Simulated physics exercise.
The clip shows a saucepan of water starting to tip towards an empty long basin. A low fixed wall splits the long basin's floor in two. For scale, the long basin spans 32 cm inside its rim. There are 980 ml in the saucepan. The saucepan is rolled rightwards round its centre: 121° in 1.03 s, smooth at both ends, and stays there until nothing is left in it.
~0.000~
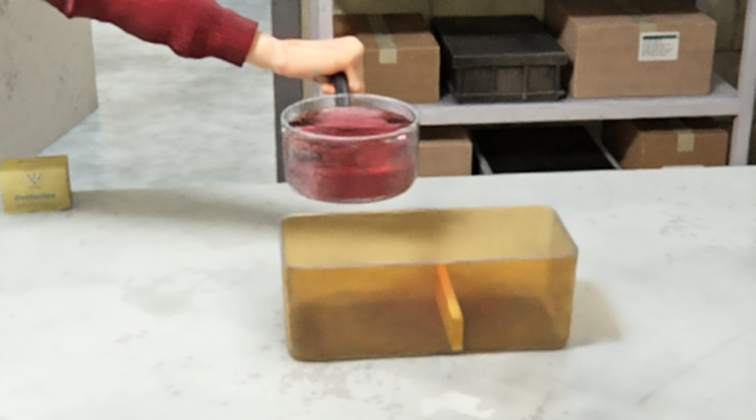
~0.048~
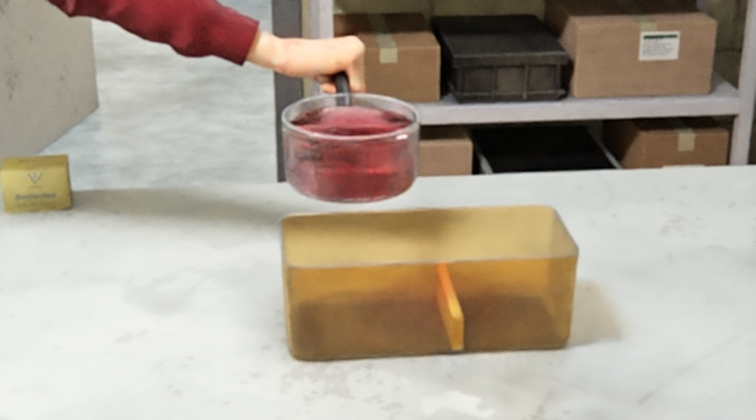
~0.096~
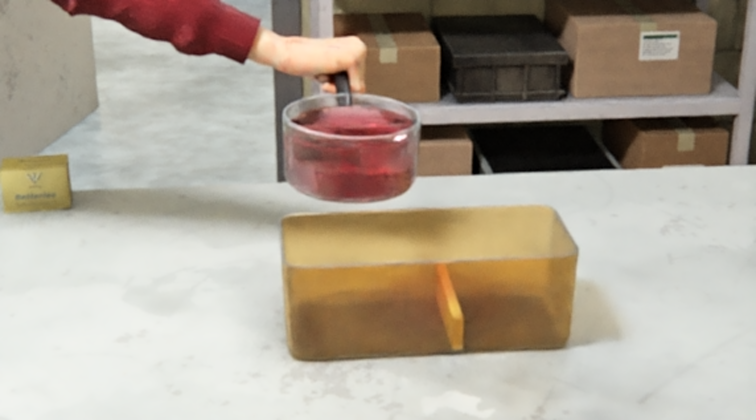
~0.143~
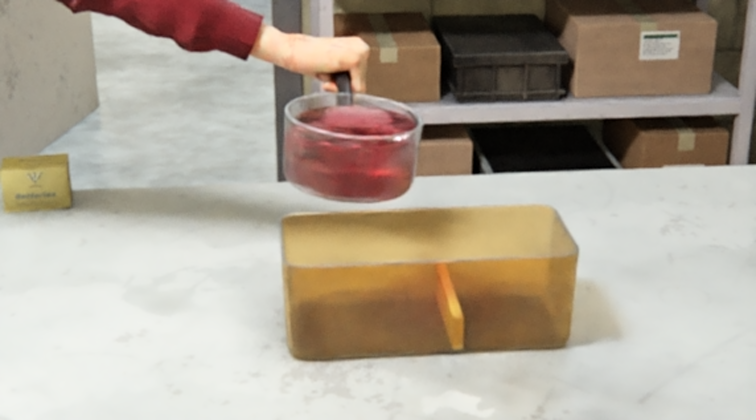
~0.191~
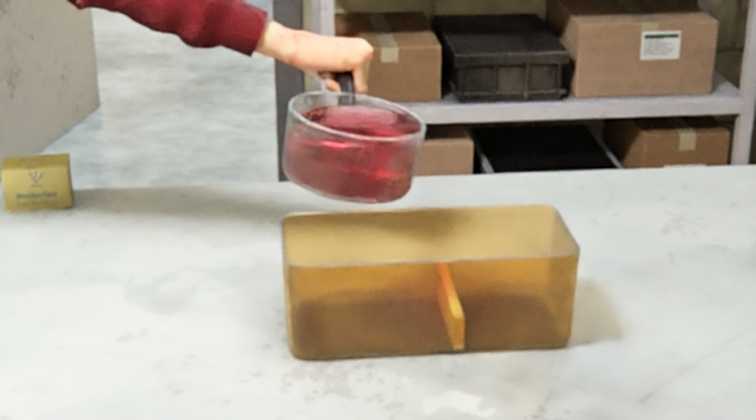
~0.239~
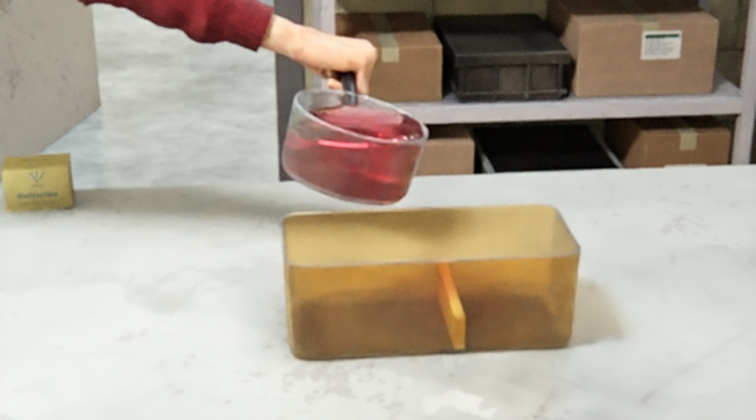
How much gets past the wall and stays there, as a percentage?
The far part has some 59 per cent.
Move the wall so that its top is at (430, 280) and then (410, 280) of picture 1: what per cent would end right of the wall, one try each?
In turn about 75 and 85 per cent.
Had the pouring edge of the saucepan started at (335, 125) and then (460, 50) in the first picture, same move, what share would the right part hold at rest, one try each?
In turn about 15 and 65 per cent.
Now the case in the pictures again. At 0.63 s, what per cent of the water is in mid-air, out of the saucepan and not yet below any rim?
Some 30 per cent.
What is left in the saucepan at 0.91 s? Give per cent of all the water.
About 3 per cent.
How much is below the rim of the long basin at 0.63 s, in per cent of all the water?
Near 30 in a hundred.
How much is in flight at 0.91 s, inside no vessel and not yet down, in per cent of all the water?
About 4 per cent.
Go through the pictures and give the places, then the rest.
In the first frame, it leans 0°; its right rim is at (418, 115); the water meets the walls at (285, 127) and (415, 123); the long basin's rim runs from (281, 242) to (566, 230); the wall's top is at (449, 293).
In the second frame, it leans 1°; its right rim is at (419, 116); the water meets the walls at (285, 126) and (416, 123).
In the third frame, it leans 3°; its right rim is at (419, 118); the water meets the walls at (286, 126) and (416, 124).
In the fourth frame, it leans 6°; its right rim is at (421, 121); the water meets the walls at (288, 125) and (418, 124).
In the fifth frame, it leans 10°; its right rim is at (424, 126); the water meets the walls at (290, 125) and (420, 124).
In the sixth frame, it leans 15°; its right rim is at (426, 132); the water meets the walls at (290, 125) and (424, 127).
By 0.63 s the tilt is 81° and 39 per cent is still to pour, 2 is left of the wall and 28 right of it.
By 0.91 s the tilt is 117° and 3 per cent is still to pour, 31 is left of the wall and 62 right of it.
By 1.21 s the tilt is 121° and 0 per cent is still to pour, 38 is left of the wall and 61 right of it.
By 1.53 s the tilt is 121° and 0 per cent is still to pour, 40 is left of the wall and 59 right of it.
At rest 41 per cent lies left of the wall, 59 right of it and 1 outside.
